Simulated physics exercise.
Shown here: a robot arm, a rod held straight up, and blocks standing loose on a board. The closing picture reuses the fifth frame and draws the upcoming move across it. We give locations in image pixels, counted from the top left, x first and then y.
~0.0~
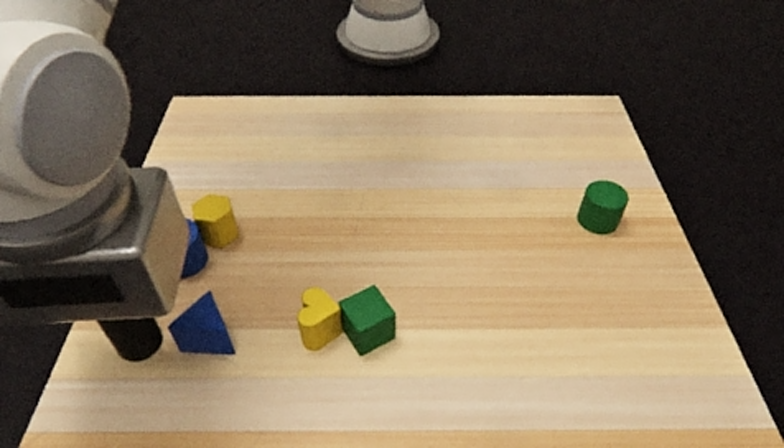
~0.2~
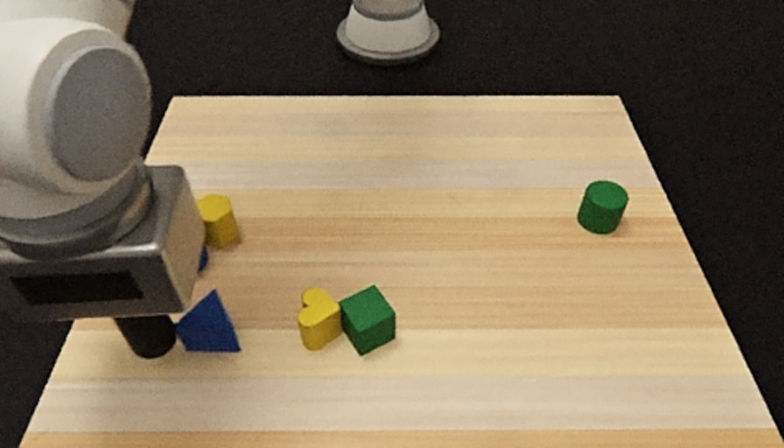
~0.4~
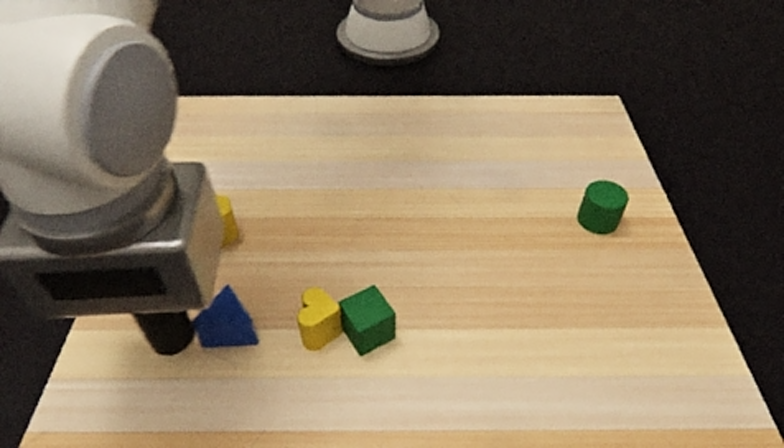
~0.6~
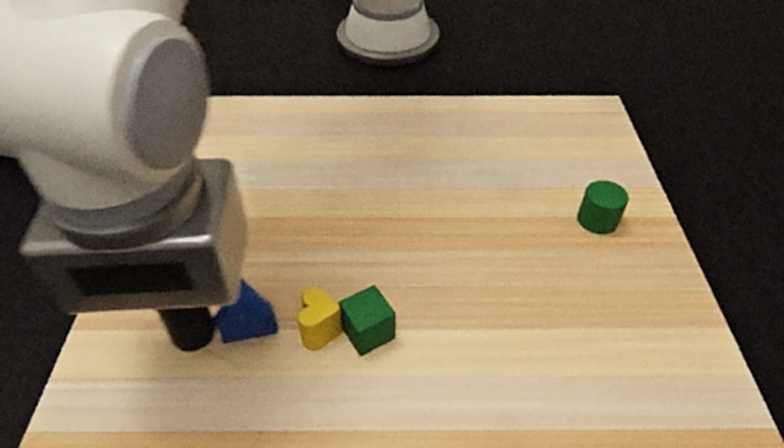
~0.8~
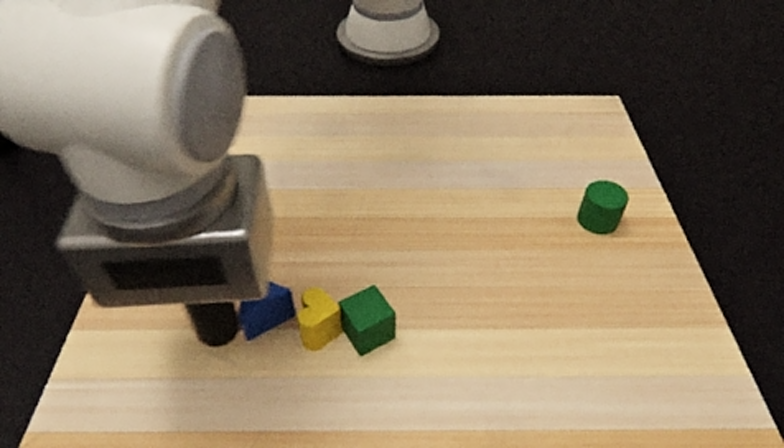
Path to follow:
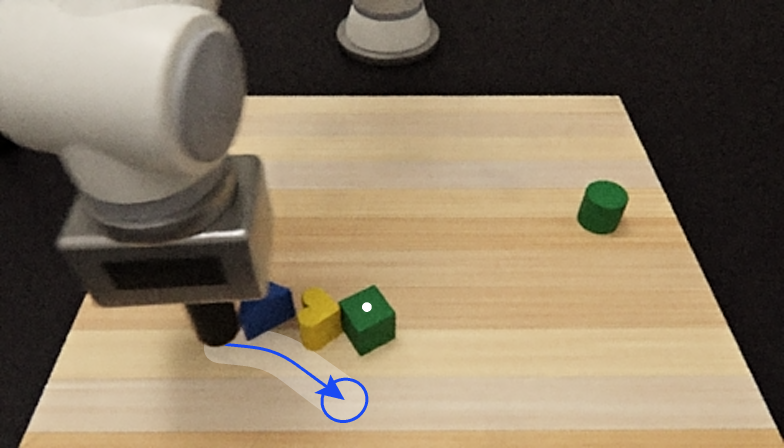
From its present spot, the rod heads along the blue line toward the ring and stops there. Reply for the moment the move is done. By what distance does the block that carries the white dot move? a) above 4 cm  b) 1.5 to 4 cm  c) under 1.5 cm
The correct letter is c.
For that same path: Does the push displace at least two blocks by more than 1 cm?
In short: No.
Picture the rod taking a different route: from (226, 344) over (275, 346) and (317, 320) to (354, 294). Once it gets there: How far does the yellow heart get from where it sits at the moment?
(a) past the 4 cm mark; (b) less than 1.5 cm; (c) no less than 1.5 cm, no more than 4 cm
Choice a: Past the 4 cm mark.
The drawn path runs from (226, 344) through (290, 360) to (344, 400); the dot is on the green square.
The first path, step by step. One third of the way, rod (266, 337); blue triangular block (276, 293), turned 60° anticlockwise.
Two thirds of the way, rod (305, 359); blue triangular block (277, 293), turned 60° anticlockwise; yellow heart (320, 307), turned 20° anticlockwise.
At the end, rod (343, 386); blue triangular block (277, 293), turned 60° anticlockwise; yellow heart (320, 307), turned 20° anticlockwise; green square not moved.
